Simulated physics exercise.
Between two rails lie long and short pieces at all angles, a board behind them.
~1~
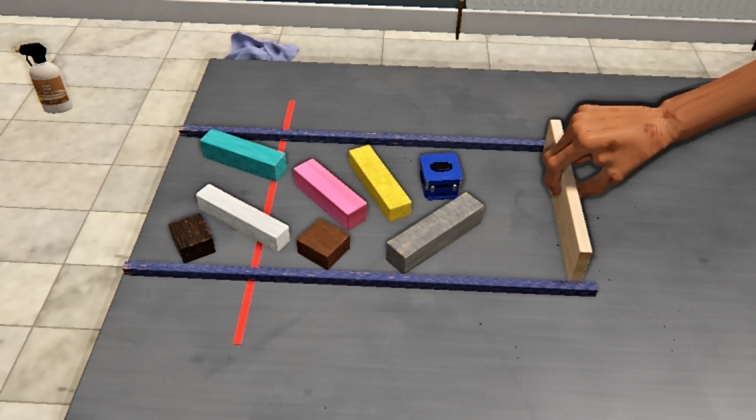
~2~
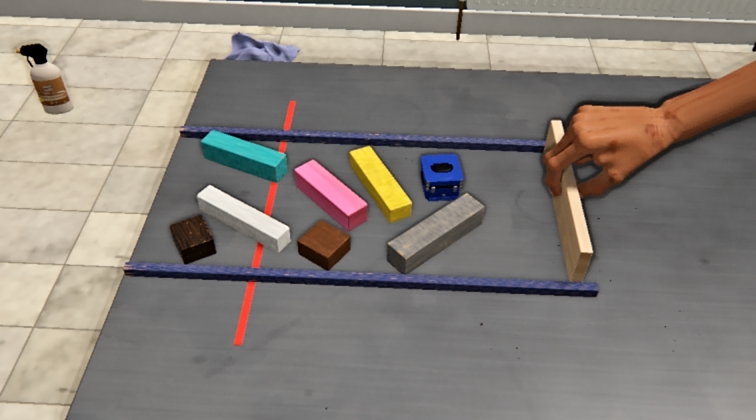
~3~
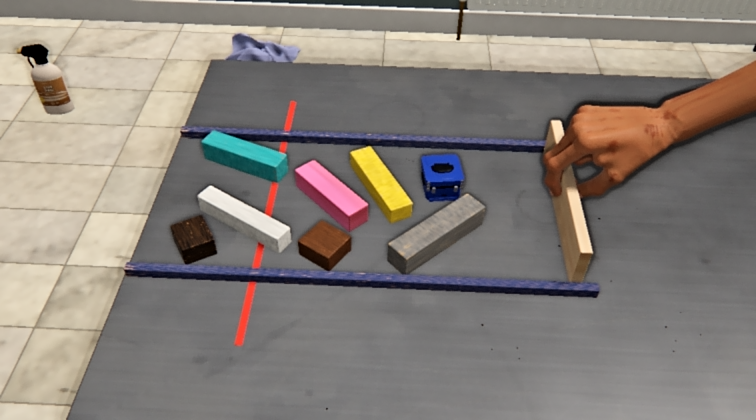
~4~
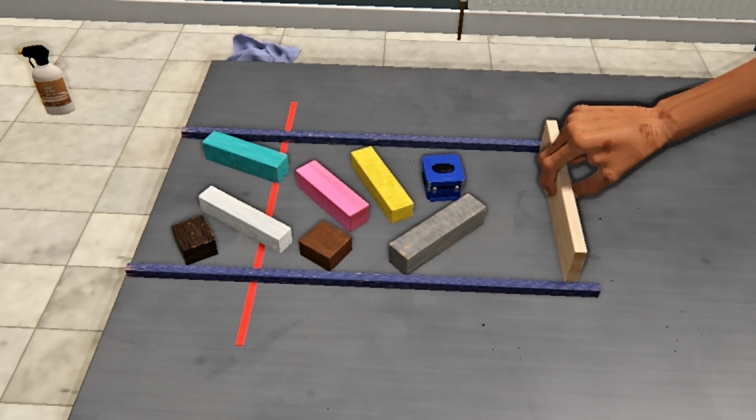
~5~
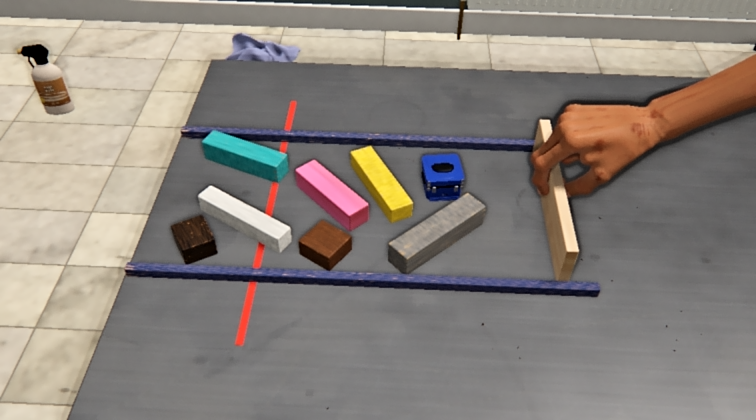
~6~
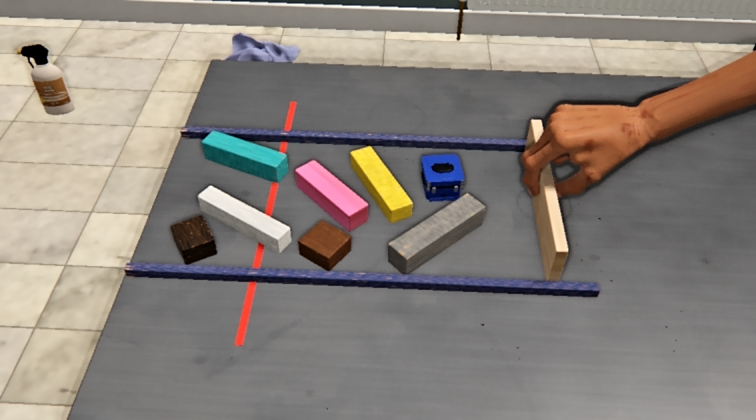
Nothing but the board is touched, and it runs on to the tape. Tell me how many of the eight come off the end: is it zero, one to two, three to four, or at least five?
It is zero.
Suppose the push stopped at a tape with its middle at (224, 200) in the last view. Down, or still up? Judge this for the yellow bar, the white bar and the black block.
Starting with the yellow bar, it keeps its place, then the white bar ends up falling, then the black block ends up falling.
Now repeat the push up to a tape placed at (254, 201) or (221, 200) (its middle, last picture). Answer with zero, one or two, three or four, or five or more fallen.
Going one tape after another, I'd say zero for the first and three to four for the second.
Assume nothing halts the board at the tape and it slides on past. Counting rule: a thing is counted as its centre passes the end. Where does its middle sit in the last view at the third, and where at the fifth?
Its middle is around (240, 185) and later (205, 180).
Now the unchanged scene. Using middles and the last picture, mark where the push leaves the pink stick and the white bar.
Near (201, 203) and (179, 212).
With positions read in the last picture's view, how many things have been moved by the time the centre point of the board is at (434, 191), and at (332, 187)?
The number moved is 3 and then 7.
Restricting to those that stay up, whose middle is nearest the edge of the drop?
Looking at the middles, it's the turquoise bar.
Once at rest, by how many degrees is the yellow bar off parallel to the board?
Angle: Roughly 15 degrees.
Soon after, none off yet; black block at rest near (194, 240); turquoise bar at rest near (245, 157); white bar at rest near (244, 219).
Then, none off yet; black block at rest near (194, 240); turquoise bar moved a little near (232, 154); white bar moving near (236, 220).
At rest, the number that fall off is zero.
